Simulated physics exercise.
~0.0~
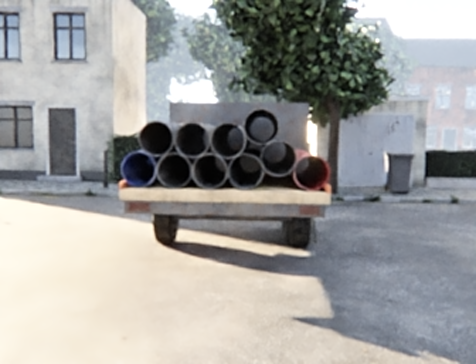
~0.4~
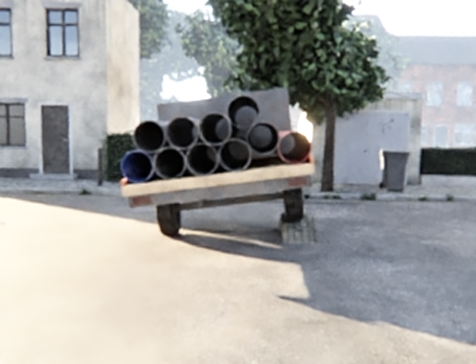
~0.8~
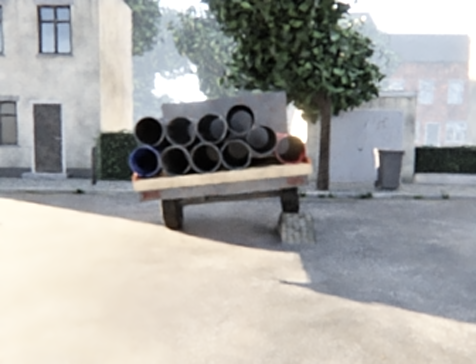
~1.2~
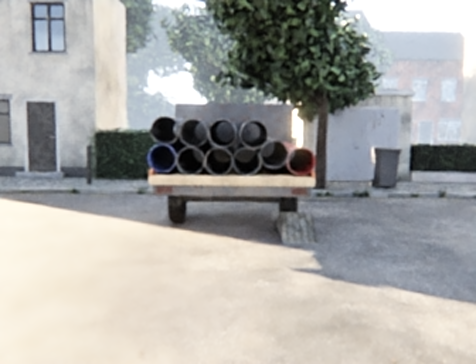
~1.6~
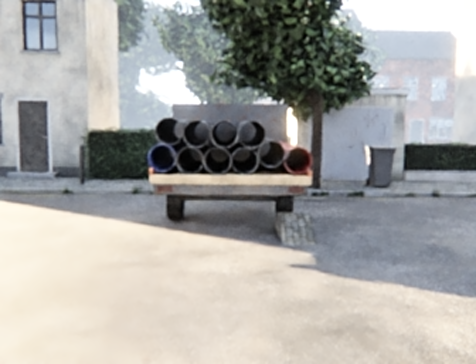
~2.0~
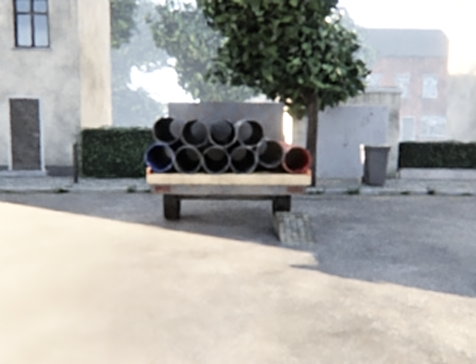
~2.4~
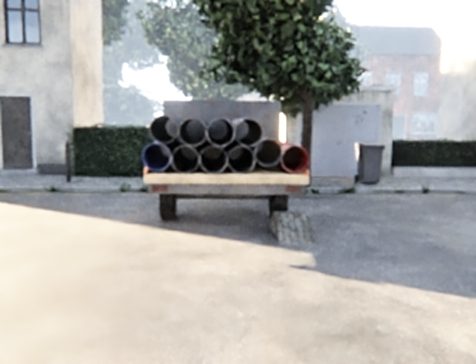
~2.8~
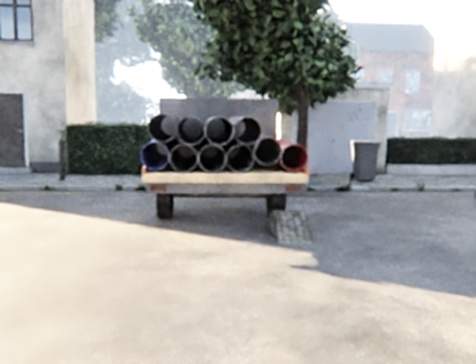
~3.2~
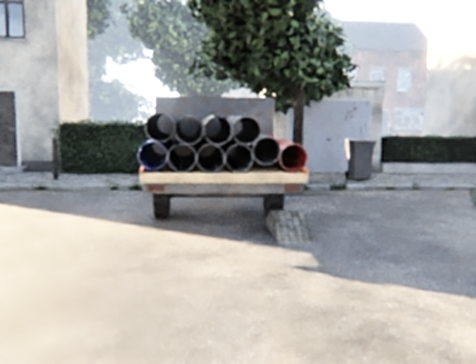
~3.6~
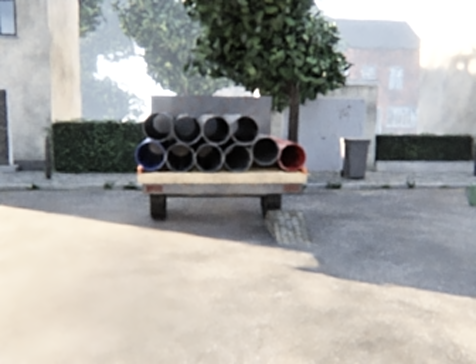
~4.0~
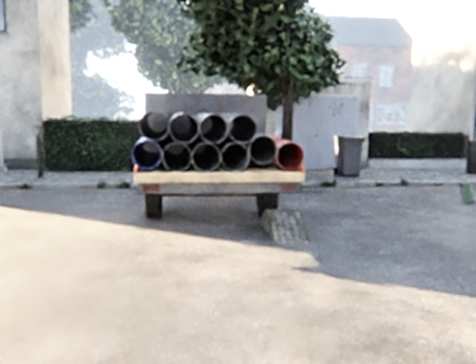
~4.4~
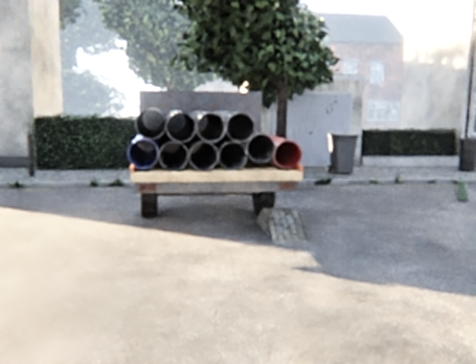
The video shows a flatbed trailer stacked with dark pipes, a blue one at left and a red one at right, tilting as its right wheel rises over a hump, then levelling out. The pipes shift slightly but all stay aboard as the view drifts sideways.
